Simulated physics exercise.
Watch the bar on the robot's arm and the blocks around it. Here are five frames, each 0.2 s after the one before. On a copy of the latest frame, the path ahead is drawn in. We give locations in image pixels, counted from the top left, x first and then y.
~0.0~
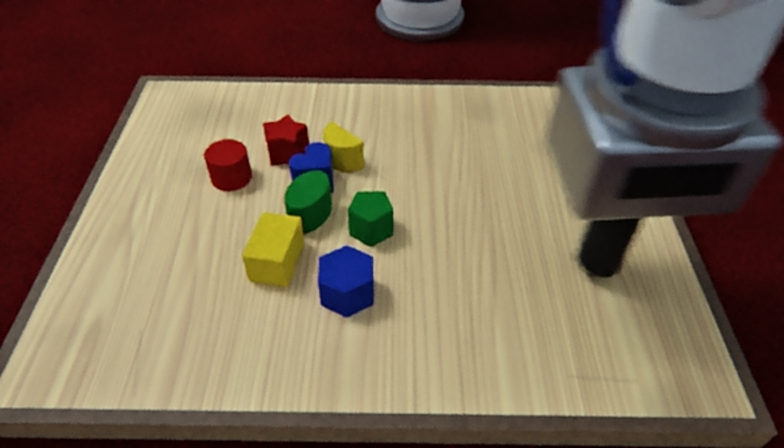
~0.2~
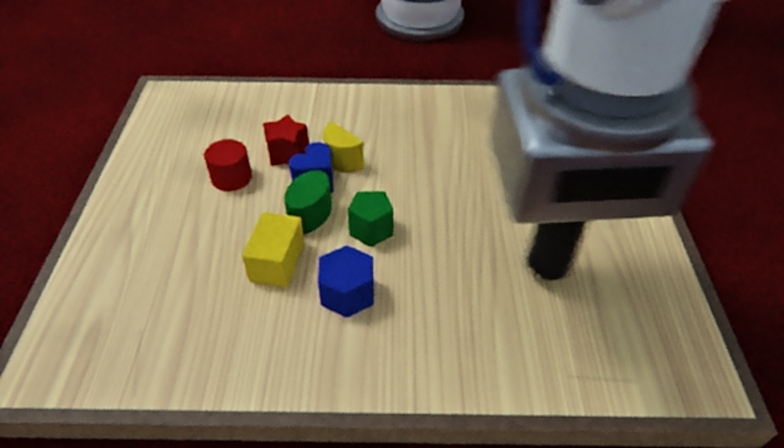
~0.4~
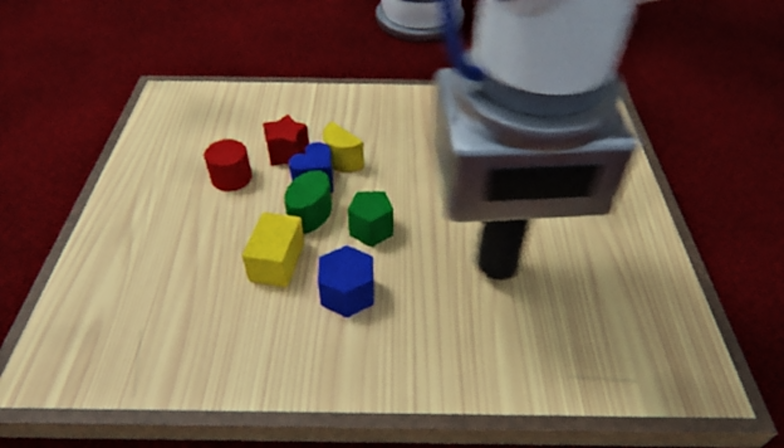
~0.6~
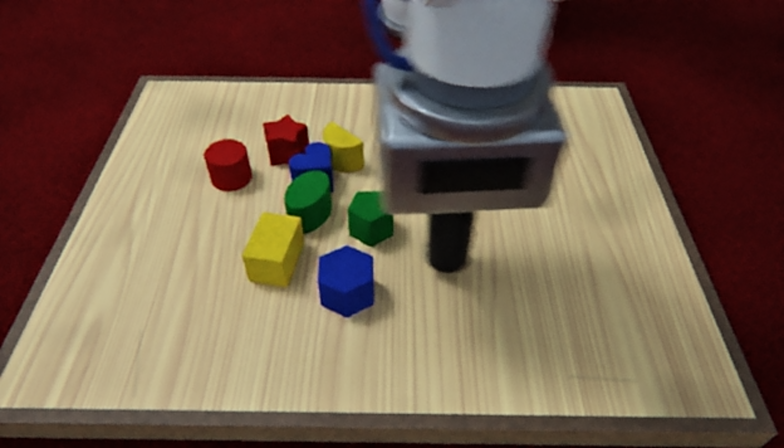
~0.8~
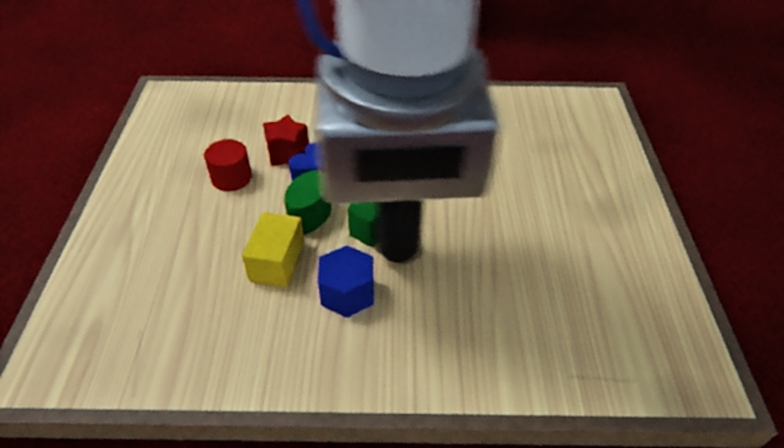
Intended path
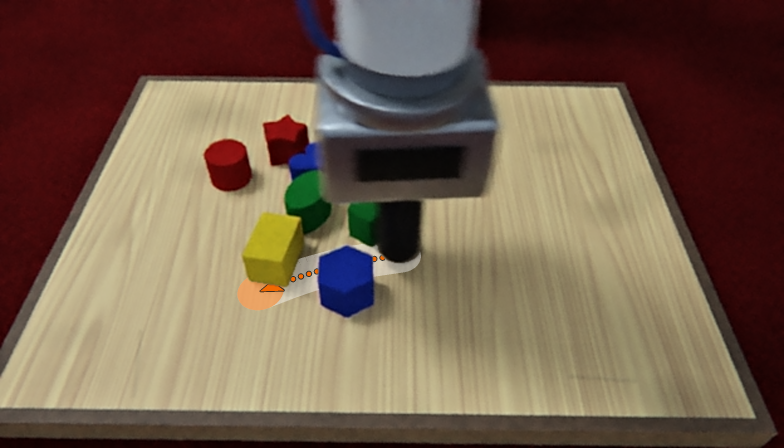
A grey and white robot arm with a dark bar pointing down moves steadily leftward over a pale wooden board on a dark red surface, seen from above at an angle by a still camera. Red, yellow, blue and green blocks sit clustered on the board's left half. The bar crosses from the right side to beside the green pentagonal block, partly hiding it, while the blocks stay still.
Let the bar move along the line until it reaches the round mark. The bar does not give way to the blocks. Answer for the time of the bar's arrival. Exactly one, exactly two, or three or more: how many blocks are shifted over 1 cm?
Count: Two.
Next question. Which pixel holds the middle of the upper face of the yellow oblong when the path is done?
It is going to be at (243, 234).
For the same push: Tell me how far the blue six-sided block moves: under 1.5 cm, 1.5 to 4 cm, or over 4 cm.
Ends 1.5 to 4 cm away.
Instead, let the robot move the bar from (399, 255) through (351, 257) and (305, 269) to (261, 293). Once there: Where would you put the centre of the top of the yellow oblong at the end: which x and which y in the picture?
The point I'd pick in the picture is (235, 239).
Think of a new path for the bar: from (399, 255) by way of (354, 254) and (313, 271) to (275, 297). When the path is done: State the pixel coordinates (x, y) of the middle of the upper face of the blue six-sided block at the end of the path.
If I read the scene right, the answer is (327, 286).
The line goes from (399, 255) through (353, 263) and (307, 274) to (261, 291).
On the path given first. One third of the way, bar at (352, 254); blue six-sided block at (334, 275), turned 20° anticlockwise; green pentagonal block at (365, 202), turned 20° clockwise.
Two thirds of the way, bar at (305, 266); yellow oblong at (264, 235); blue six-sided block at (322, 286), turned 45° anticlockwise; green pentagonal block at (365, 202), turned 20° clockwise.
At the end, bar at (258, 282); yellow oblong at (243, 234), turned 45° clockwise; green oval block unmoved; blue six-sided block at (322, 286), turned 50° anticlockwise; green pentagonal block at (365, 202), turned 20° clockwise.
